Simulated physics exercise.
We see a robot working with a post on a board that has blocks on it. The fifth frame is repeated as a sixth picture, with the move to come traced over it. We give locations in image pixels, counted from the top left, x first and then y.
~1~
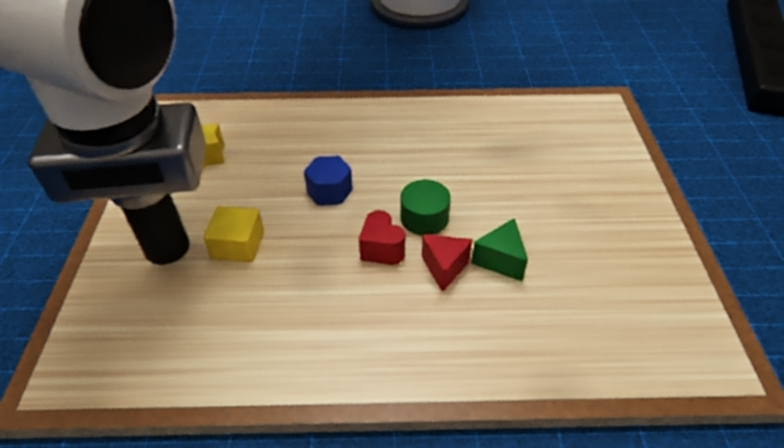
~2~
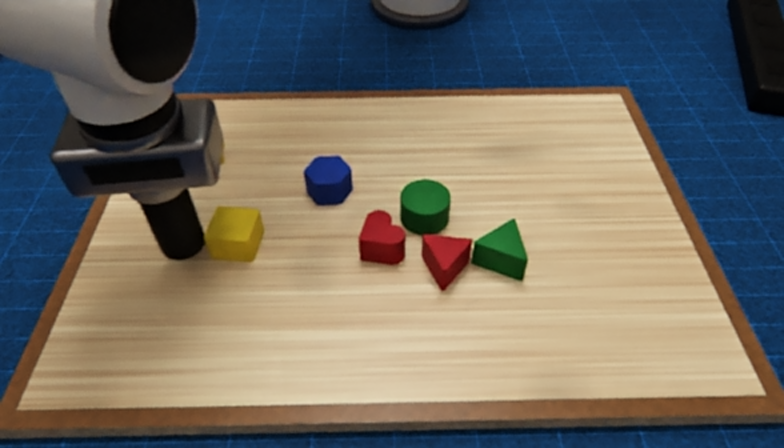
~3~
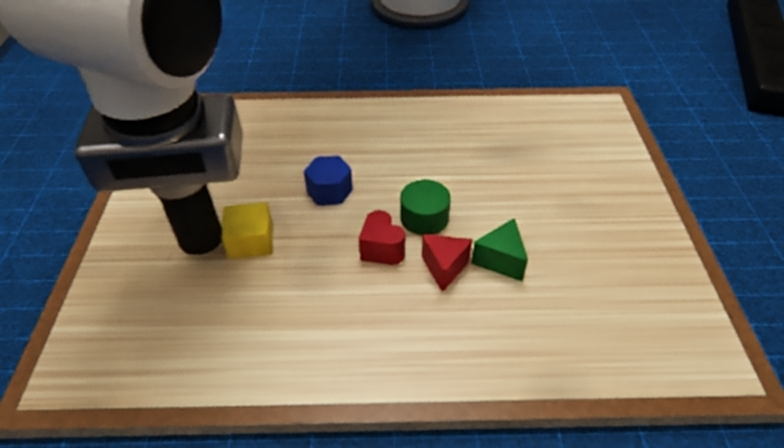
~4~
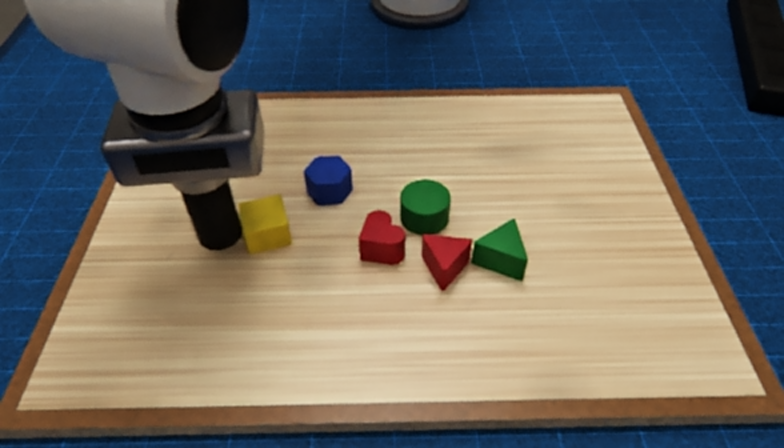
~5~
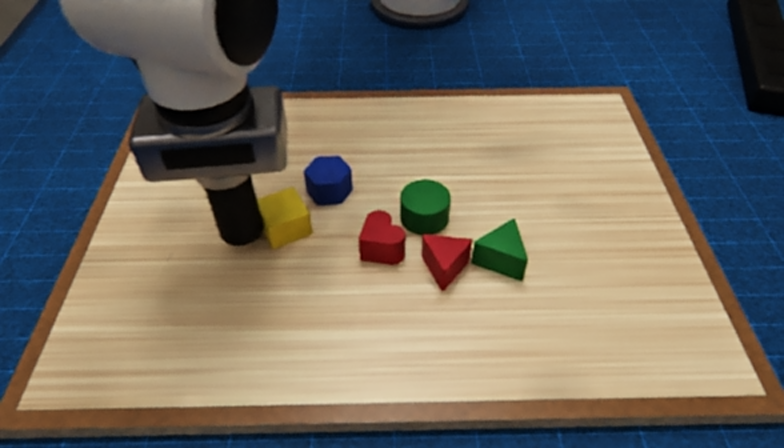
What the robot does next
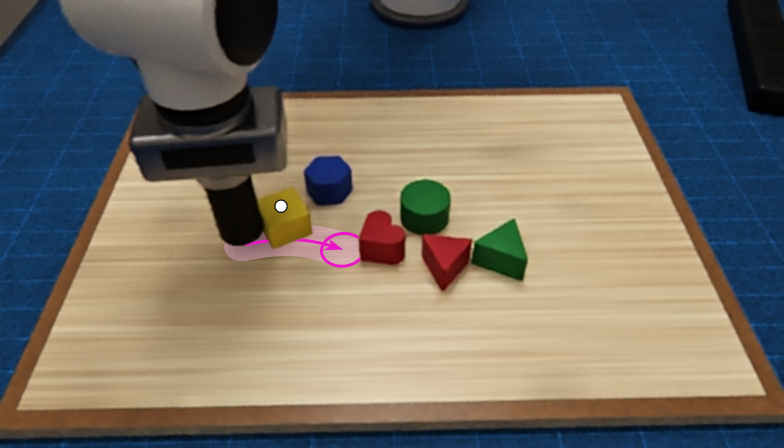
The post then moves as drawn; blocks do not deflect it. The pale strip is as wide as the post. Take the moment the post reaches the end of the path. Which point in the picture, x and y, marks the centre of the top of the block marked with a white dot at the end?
The middle of its upper face will lie at (335, 192).
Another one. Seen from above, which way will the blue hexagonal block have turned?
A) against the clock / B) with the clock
That would be A.
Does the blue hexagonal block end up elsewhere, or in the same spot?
From what I can tell, it won't keep its place.
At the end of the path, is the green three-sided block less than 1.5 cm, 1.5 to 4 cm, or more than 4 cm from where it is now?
It goes under 1.5 cm.
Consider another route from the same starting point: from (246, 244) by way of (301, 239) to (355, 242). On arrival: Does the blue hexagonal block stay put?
My answer is no.
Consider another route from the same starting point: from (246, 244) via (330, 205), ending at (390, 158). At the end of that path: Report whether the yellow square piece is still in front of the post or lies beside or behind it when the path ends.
Still in front.
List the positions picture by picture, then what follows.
The first frame shows post tip (167, 248); block tops, yellow square piece (232, 223); blue hexagonal block (327, 169); red heart-shaped block (381, 228); green three-sided block (505, 239).
The second frame shows post (183, 244); blocks unchanged.
The third frame shows post (201, 239); yellow square piece (245, 219).
The fourth frame shows post (221, 234); yellow square piece (262, 213).
The fifth frame shows post (242, 230); yellow square piece (281, 206); blue hexagonal block (327, 169); red heart-shaped block (381, 228); green three-sided block (505, 239).
Path on the board, from (246, 244) via (279, 240) and (312, 242), ending at (343, 249); the dot is on the yellow square piece.
What follows on the original path. Halfway along, post (293, 226); yellow square piece (324, 194), turned 35° anticlockwise; blue hexagonal block (335, 163), turned 15° anticlockwise.
At the end, post (341, 235); yellow square piece (335, 192), turned 50° anticlockwise; blue hexagonal block (337, 161), turned 20° anticlockwise; red heart-shaped block in place; green three-sided block in place.
